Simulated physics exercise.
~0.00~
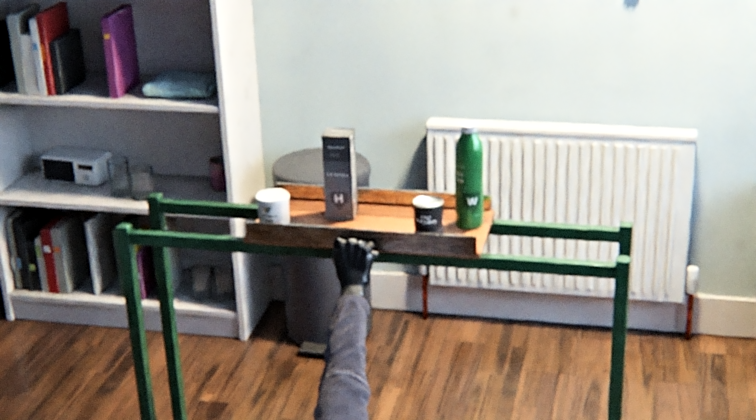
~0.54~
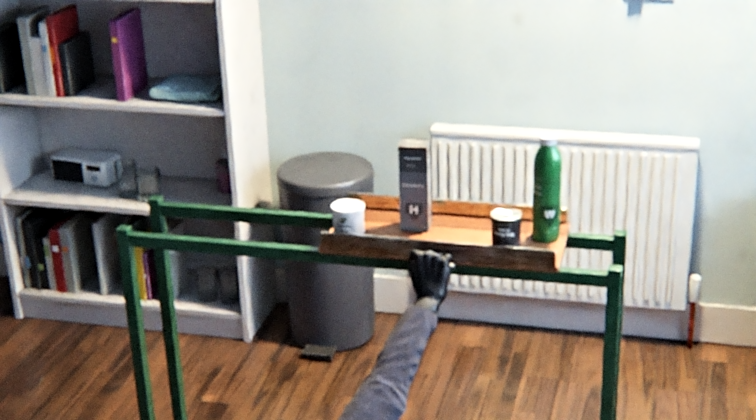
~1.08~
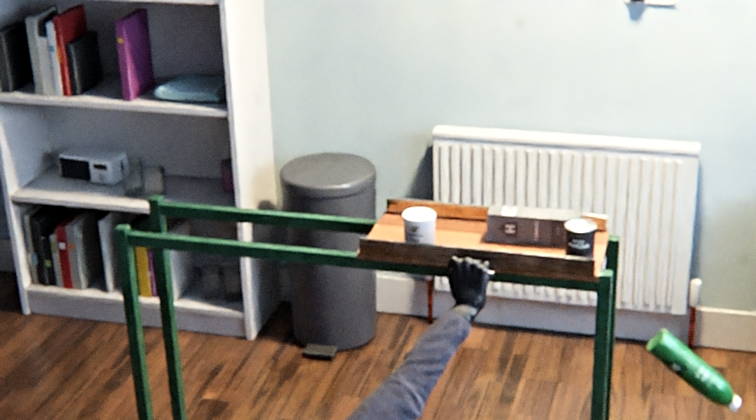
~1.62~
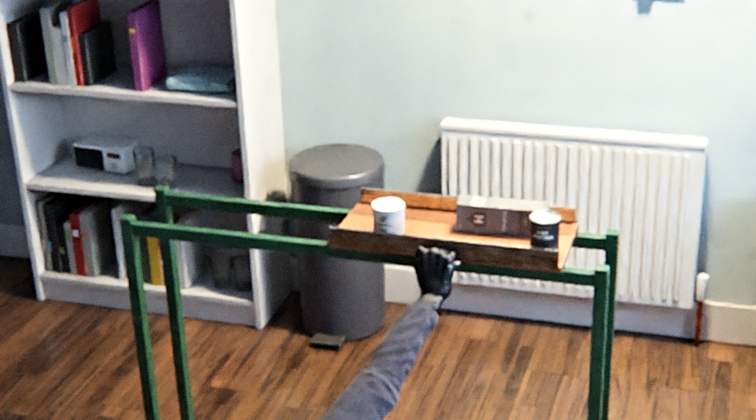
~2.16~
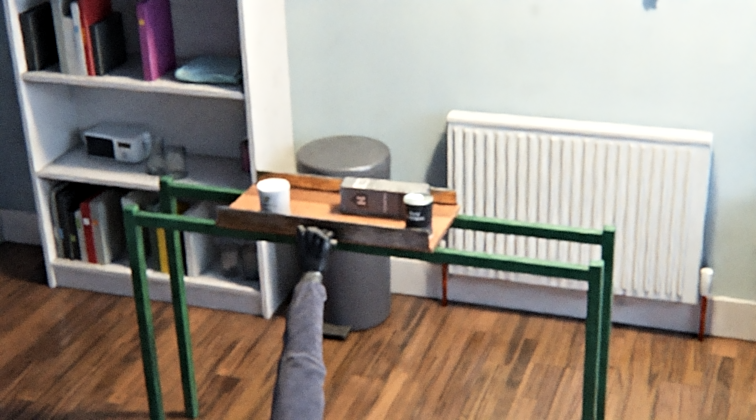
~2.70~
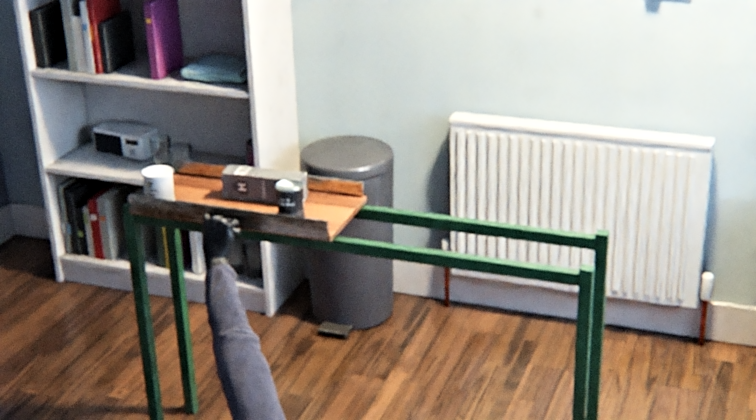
The footage shows a gloved hand moving a wooden tray right along green rails; the green bottle falls off the right end and the grey carton tips onto its side. The hand then moves the tray back left, past its starting place, with both tins still upright beside the fallen carton.
